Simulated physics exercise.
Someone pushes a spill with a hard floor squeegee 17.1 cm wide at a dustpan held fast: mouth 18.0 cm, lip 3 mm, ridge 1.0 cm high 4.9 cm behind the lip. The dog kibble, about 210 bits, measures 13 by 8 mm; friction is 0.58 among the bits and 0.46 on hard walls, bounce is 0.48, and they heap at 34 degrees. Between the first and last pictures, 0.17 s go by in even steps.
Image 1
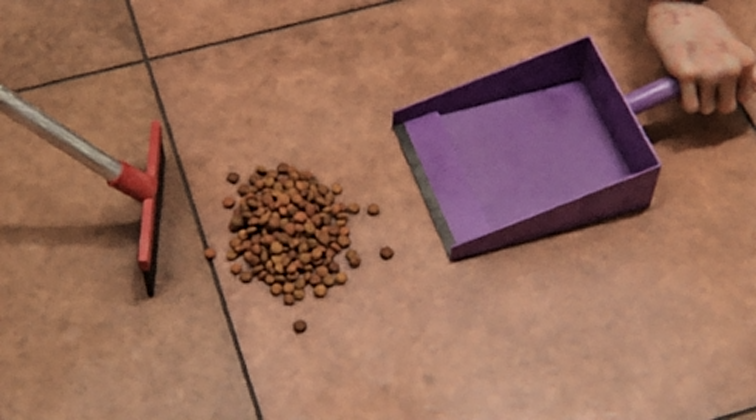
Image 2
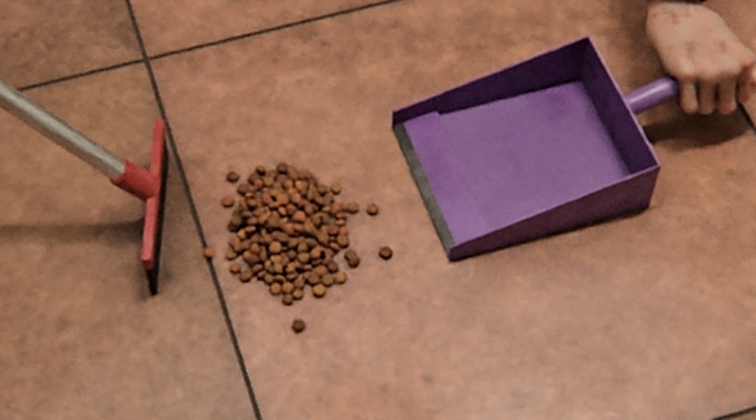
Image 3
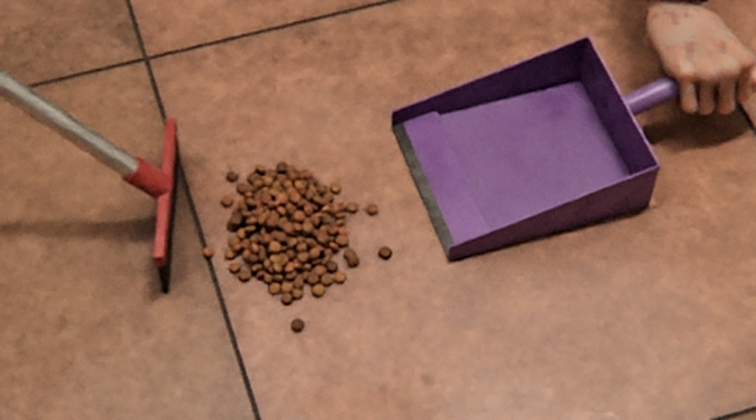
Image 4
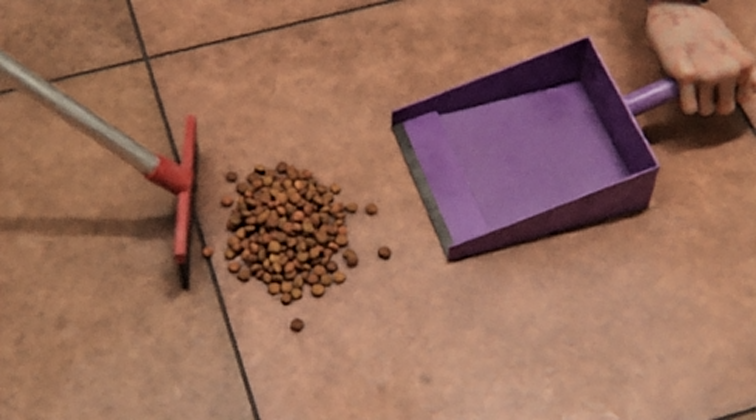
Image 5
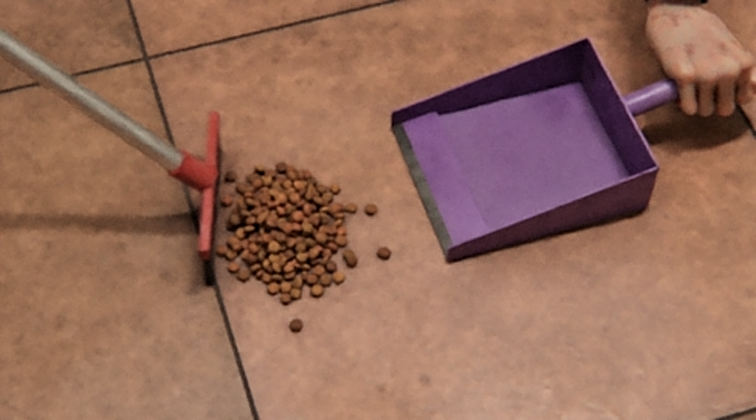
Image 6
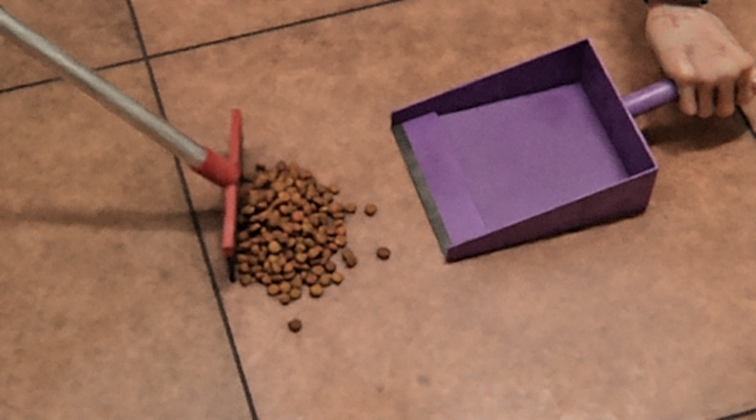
A red squeegee slides right across the tiles and presses into a pile of brown kibble.
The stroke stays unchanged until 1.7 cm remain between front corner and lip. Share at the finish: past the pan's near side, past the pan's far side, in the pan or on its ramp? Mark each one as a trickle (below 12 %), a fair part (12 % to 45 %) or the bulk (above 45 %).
Near side: A fair part; far side: A trickle; pan: A fair part.
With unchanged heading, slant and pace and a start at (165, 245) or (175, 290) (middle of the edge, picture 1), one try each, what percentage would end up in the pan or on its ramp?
First try about 25 per cent, second about 25 per cent.
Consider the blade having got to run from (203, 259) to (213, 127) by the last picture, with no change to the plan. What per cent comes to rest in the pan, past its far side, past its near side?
Pan: 20, far side: 0, near side: 25.
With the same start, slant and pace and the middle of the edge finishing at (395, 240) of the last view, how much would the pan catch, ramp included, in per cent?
Close to 25 in a hundred.
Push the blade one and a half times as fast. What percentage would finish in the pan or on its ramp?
Roughly 30 in a hundred.
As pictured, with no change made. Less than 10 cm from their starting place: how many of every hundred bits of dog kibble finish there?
About 20 %.
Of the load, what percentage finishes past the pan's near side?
Roughly 20 per cent.
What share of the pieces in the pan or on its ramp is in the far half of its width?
Roughly 40 in a hundred.
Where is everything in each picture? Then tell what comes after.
The first frame shows blade from (144, 264) to (157, 131), moved 0.0 cm, 0 of the pieces shifted so far; middle of the pieces at (292, 228); pan at (536, 161).
The second frame shows blade from (148, 263) to (160, 129), moved 0.4 cm, 0 of the pieces shifted so far; middle of the pieces at (292, 228).
The third frame shows blade from (160, 260) to (172, 127), moved 1.7 cm, 0 of the pieces shifted so far; middle of the pieces at (291, 228).
The fourth frame shows blade from (180, 257) to (191, 124), moved 3.7 cm, 0 of the pieces shifted so far; middle of the pieces at (291, 228).
The fifth frame shows blade from (205, 254) to (215, 121), moved 6.1 cm, 1 of the pieces shifted so far; middle of the pieces at (290, 228).
The sixth frame shows blade from (229, 250) to (237, 118), moved 8.5 cm, 64 of the pieces shifted so far; middle of the pieces at (291, 228); pan at (534, 162).
Then, 0.12 s after the last picture, middle of the blade 11 cm from the lip; 0 % over the lip, far side 0 %, near side 5 %.
Then, 0.20 s after the last picture, middle of the blade 6 cm from the lip; 0 % over the lip, far side 0 %, near side 15 %.
Then, 0.41 s after the last picture, middle of the blade 4 cm from the lip; 20 % over the lip, far side 0 %, near side 20 %.
In the end, near side 20 %, far side 0 %, pan 20 %, in front of the lip or behind the blade 60 %.
